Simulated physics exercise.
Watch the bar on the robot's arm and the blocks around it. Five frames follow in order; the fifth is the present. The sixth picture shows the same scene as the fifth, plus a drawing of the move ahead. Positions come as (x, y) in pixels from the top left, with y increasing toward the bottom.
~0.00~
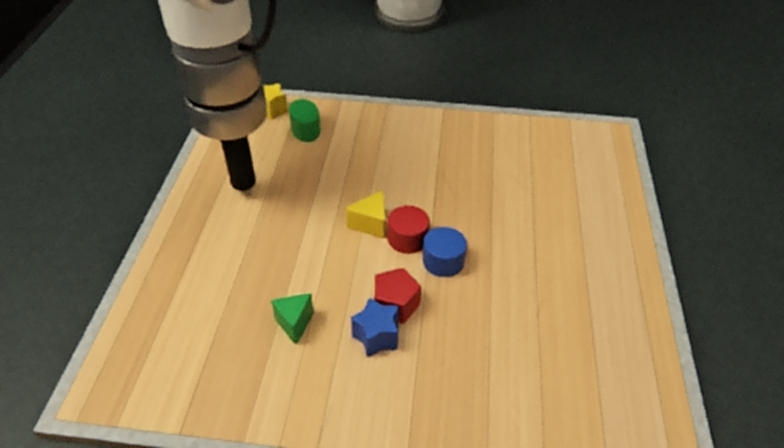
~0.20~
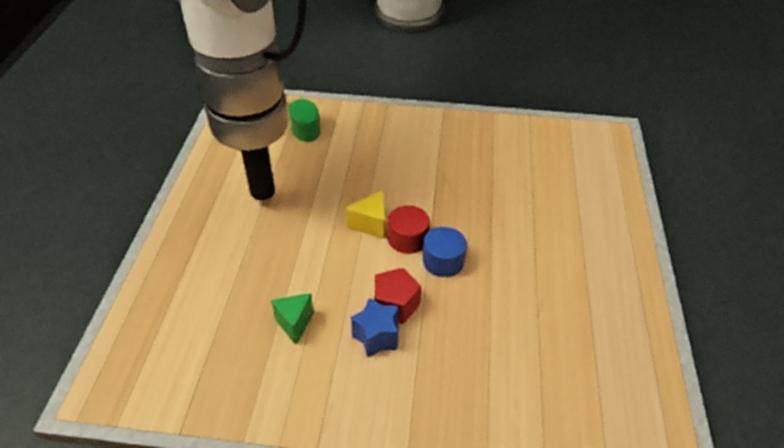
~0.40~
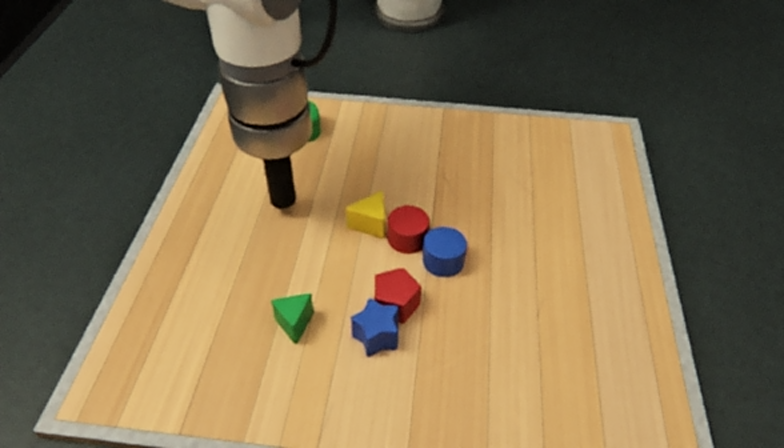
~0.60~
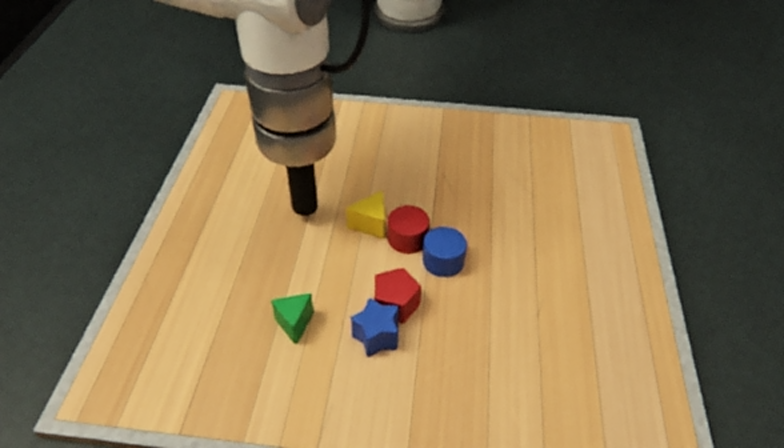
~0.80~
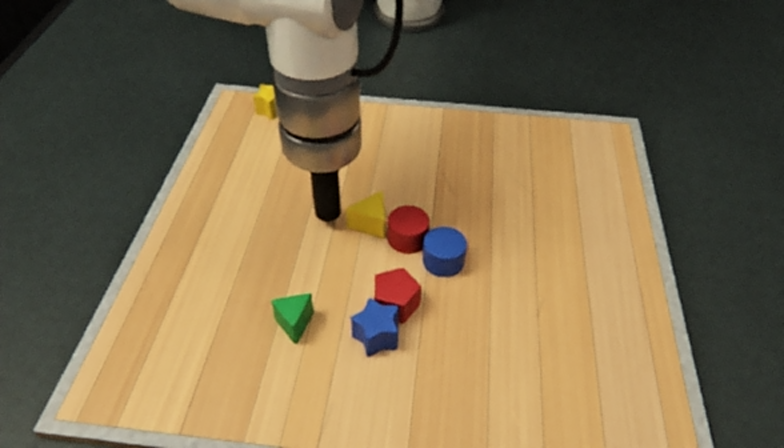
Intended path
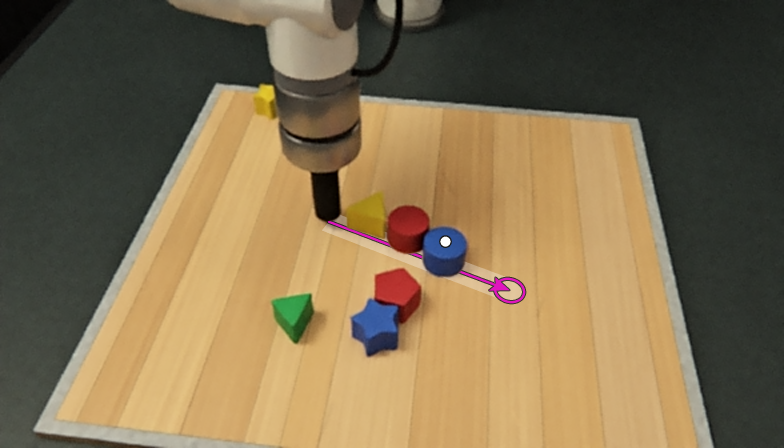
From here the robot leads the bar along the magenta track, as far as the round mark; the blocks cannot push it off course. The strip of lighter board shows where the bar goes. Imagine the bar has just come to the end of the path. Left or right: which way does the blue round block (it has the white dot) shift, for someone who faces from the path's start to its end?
The answer is left: Facing from the path's start to its end, that's where the blue round block shifts.
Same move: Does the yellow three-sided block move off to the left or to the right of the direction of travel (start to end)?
Left-hand side.
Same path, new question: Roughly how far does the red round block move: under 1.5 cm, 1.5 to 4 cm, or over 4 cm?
The shift is above 4 cm.
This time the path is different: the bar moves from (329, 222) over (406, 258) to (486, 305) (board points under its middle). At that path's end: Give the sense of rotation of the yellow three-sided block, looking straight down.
From overhead, anticlockwise.
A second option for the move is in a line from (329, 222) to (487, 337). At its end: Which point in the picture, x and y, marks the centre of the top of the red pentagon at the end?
The middle of its top is at (416, 304).
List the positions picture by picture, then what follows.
Tip of the bar (244, 182), middles of tops, yellow three-sided block (371, 205), red pentagon (396, 285), red round block (409, 219), blue round block (446, 242), in the first picture.
Bar (263, 192), nothing pushed, in the second picture.
Bar (283, 200), nothing pushed, in the third picture.
Bar (305, 207), nothing pushed, in the fourth picture.
Bar (328, 212), yellow three-sided block (371, 205), red pentagon (396, 285), red round block (409, 219), blue round block (446, 242), in the fifth picture.
The line goes from (329, 222) directly to (510, 290); the dot is on the blue round block.
What follows on the original path. One third of the way, bar (386, 234); yellow three-sided block (421, 218), turned 25° anticlockwise; red round block (458, 216); blue round block (467, 248).
Two thirds of the way, bar (447, 257); yellow three-sided block (465, 230), turned 85° anticlockwise; red round block (480, 205); blue round block (491, 256).
At the end, bar (512, 281); yellow three-sided block (478, 234), turned 110° anticlockwise; red pentagon unmoved; red round block (480, 204); blue round block (550, 267).
